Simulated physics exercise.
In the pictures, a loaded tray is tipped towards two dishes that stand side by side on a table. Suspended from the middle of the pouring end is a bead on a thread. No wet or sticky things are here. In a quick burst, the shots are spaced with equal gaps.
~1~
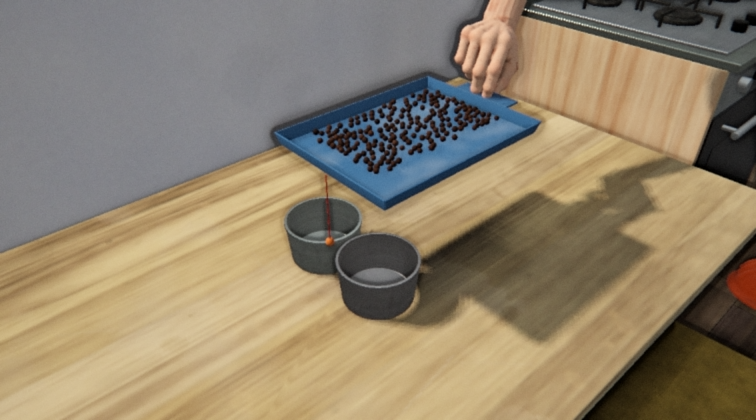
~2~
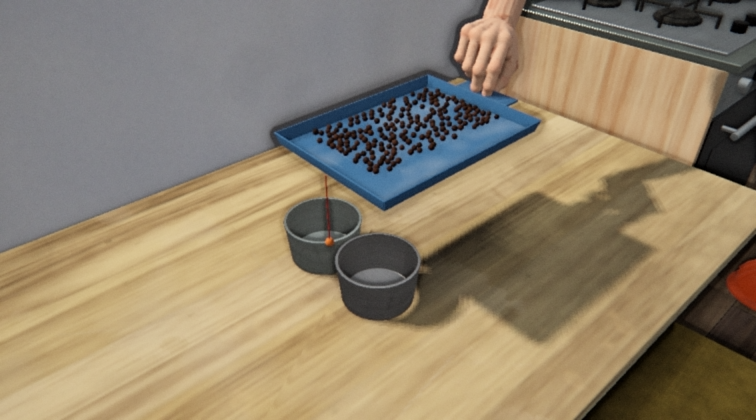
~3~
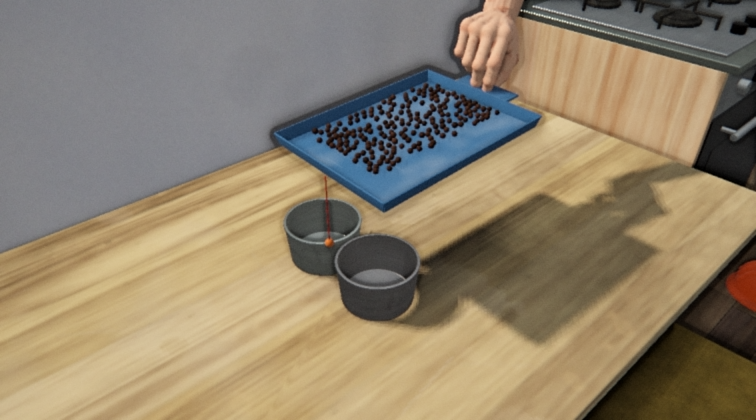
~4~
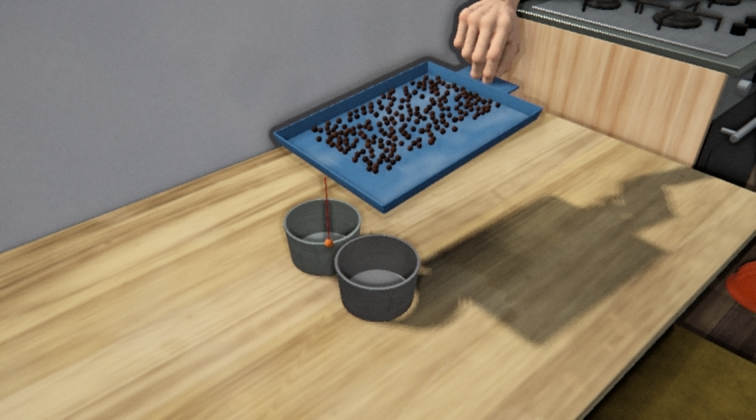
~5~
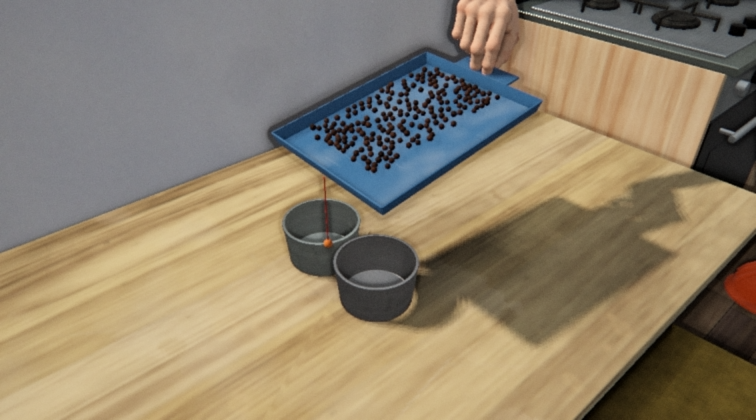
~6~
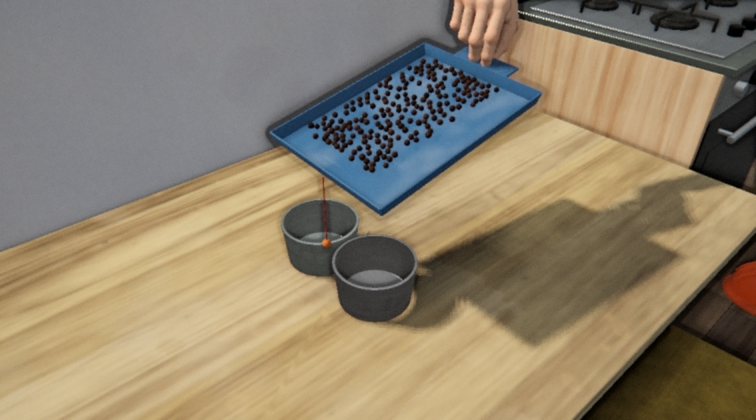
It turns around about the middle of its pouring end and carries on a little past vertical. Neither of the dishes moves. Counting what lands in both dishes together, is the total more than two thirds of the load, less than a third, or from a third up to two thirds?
The total is less than a third of the load.
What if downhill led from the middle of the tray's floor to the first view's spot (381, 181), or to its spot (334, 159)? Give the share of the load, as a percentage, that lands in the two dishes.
The share is 30 per cent in the first and 0 per cent in the second.
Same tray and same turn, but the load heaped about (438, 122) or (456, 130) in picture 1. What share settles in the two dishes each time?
Roughly 10 per cent, then roughly 0 per cent.
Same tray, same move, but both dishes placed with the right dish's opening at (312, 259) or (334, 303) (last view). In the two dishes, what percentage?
I'd say about 40 percent, followed by about 90 percent.
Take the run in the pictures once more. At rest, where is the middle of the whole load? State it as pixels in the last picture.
I'd mark it at roughly (333, 340).
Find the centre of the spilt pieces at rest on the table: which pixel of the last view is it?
Middle in the last view: Roughly (331, 341).
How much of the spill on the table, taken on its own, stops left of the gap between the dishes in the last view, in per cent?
Estimate: About 70 per cent.
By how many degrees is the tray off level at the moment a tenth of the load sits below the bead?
Close to 85° of tilt at that moment.
Shortly afterwards, tray tipped steeply; all but a few on the tray; only a few outside both; only a few in the air.
Next, tray tipped right over; near two thirds on the tray; only a few in the right dish; a little outside both; near a quarter in the air.
Some moments later, tray tipped past a quarter turn; only a few in the right dish; only a few in the left dish; all but a few outside both.
In the end, tray tipped past a quarter turn; only a few in the right dish; only a few in the left dish; all but a few outside both.
